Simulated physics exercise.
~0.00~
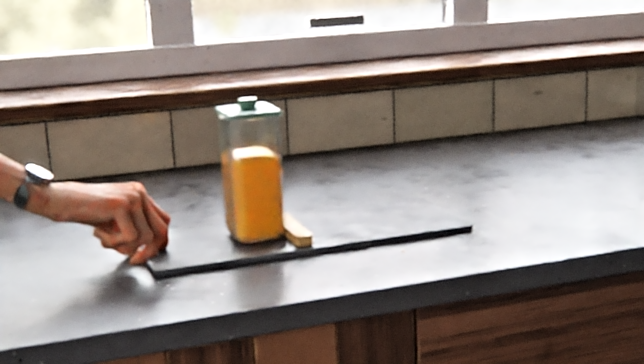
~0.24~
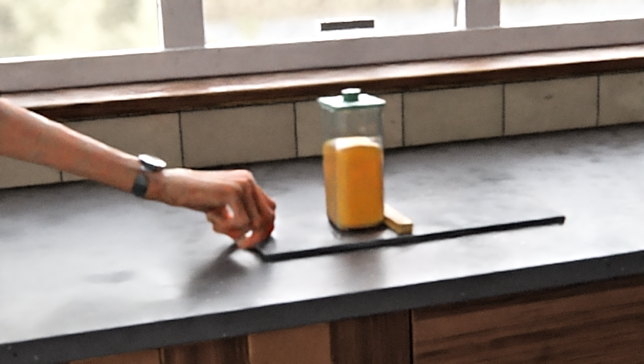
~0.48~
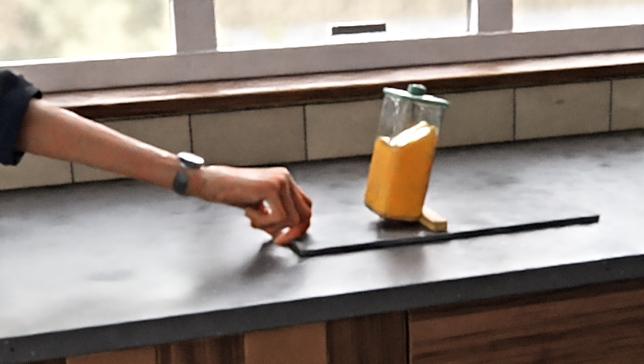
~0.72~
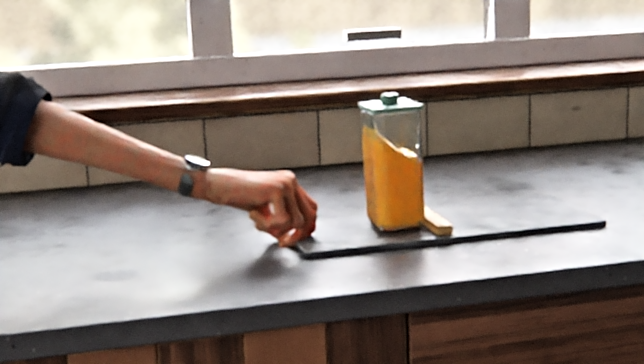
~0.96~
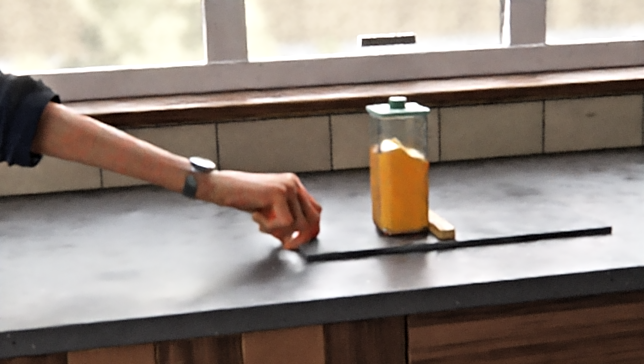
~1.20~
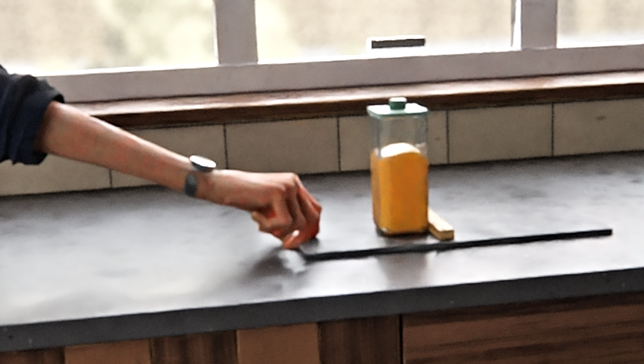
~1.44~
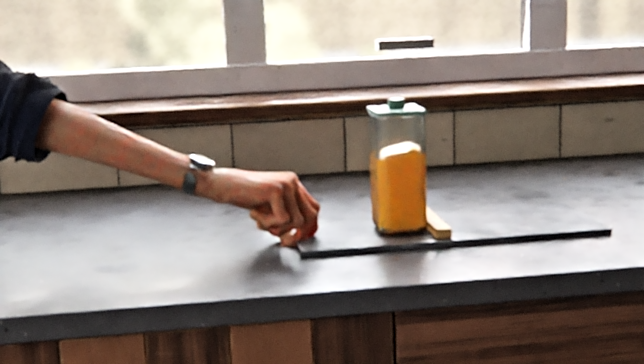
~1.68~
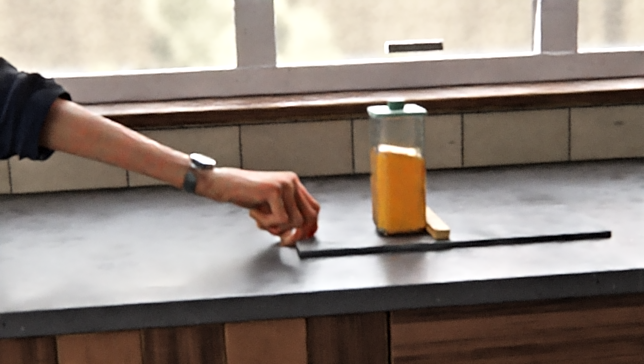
A clear canister of orange juice tipped to the right as a hand slid the thin dark board along the counter to the right and stopped, then it rocked back, its juice sloshing, and ended up standing upright beside a small wooden strip.
